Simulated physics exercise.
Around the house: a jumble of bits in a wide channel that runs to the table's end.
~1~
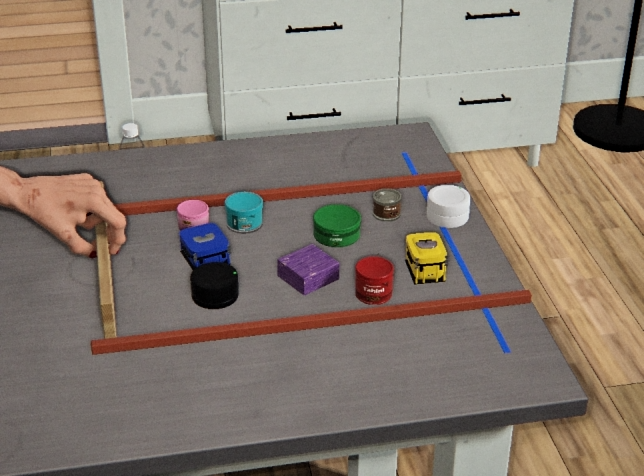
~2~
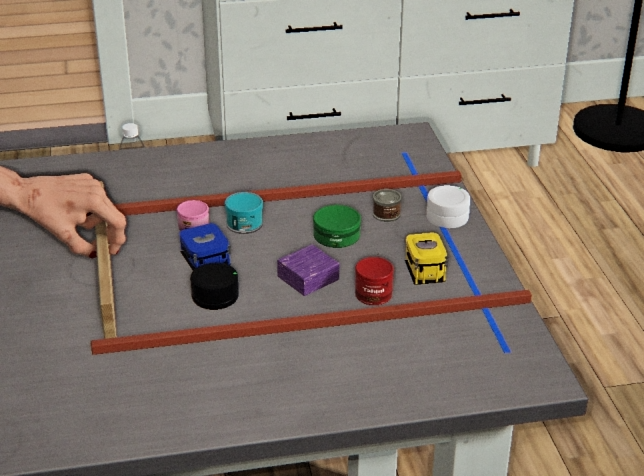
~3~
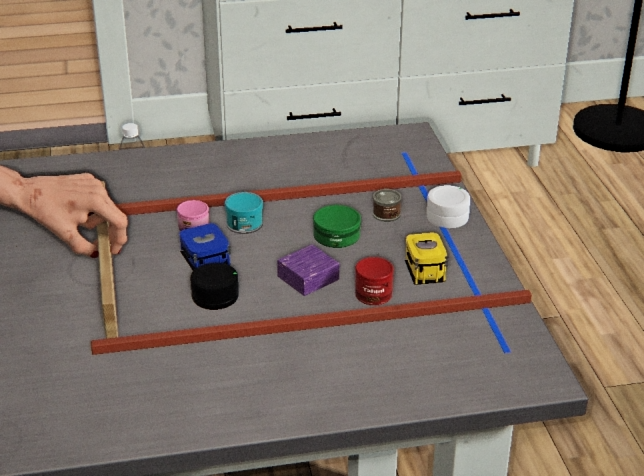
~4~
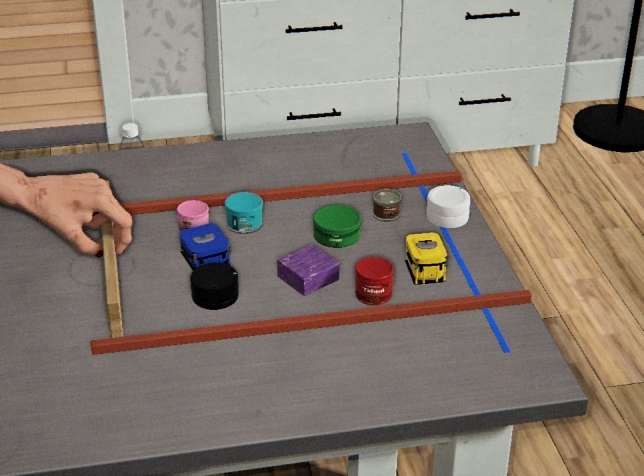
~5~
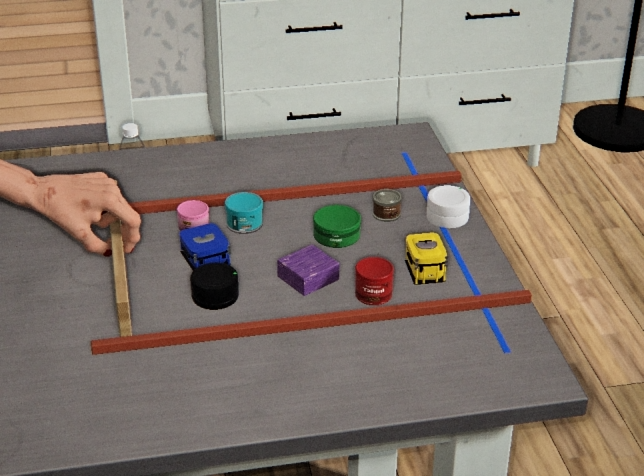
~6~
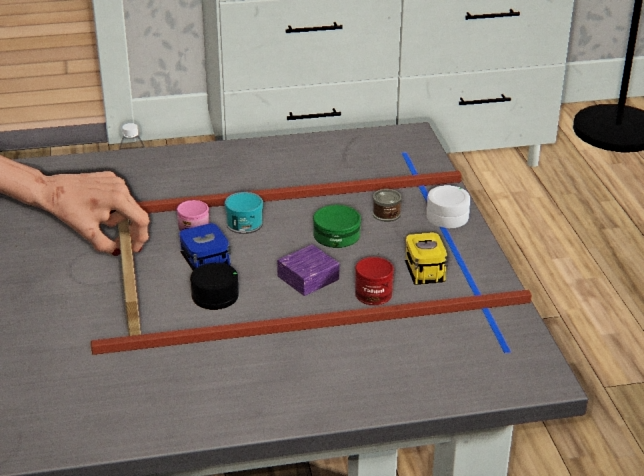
A hand slides a wooden board slightly right toward colourful containers, which stay still between red rails.
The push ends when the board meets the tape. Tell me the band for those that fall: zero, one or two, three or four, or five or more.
The number that fall off is five or more.
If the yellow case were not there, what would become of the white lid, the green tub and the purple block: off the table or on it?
The white lid goes over, the green tub tumbles off, the purple block falls.
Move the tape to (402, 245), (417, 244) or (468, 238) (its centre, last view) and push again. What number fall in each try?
It would be 1, 1 and 6.
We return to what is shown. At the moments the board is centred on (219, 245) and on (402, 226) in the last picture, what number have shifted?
By then 4, and 10.
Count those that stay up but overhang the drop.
That would be 1.
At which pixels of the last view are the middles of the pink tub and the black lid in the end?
First (439, 184), then (484, 253).
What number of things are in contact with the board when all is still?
It touches 4.
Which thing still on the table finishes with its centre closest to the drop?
The turquoise pot.
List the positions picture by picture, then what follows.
The first frame shows white lid (448, 207); yellow case (426, 258); brown tin (387, 205); board (104, 257); tape (449, 240).
The second frame shows yellow case (426, 258); black lid (215, 286).
The third frame shows brown tin (387, 205); turquoise pot (244, 213).
The fourth frame shows white lid (448, 207); purple block (308, 270).
The fifth frame shows yellow case (426, 258); pink tub (193, 218).
The sixth frame shows white lid (448, 207); yellow case (426, 258); brown tin (387, 205); board (127, 255); tape (449, 240).
A little later, none off yet; white lid at rest near (448, 207); yellow case at rest near (426, 258); brown tin at rest near (387, 205).
When it is over, the number that fall off is five or more; down, purple block, green tub, brown tin, yellow case and white lid.
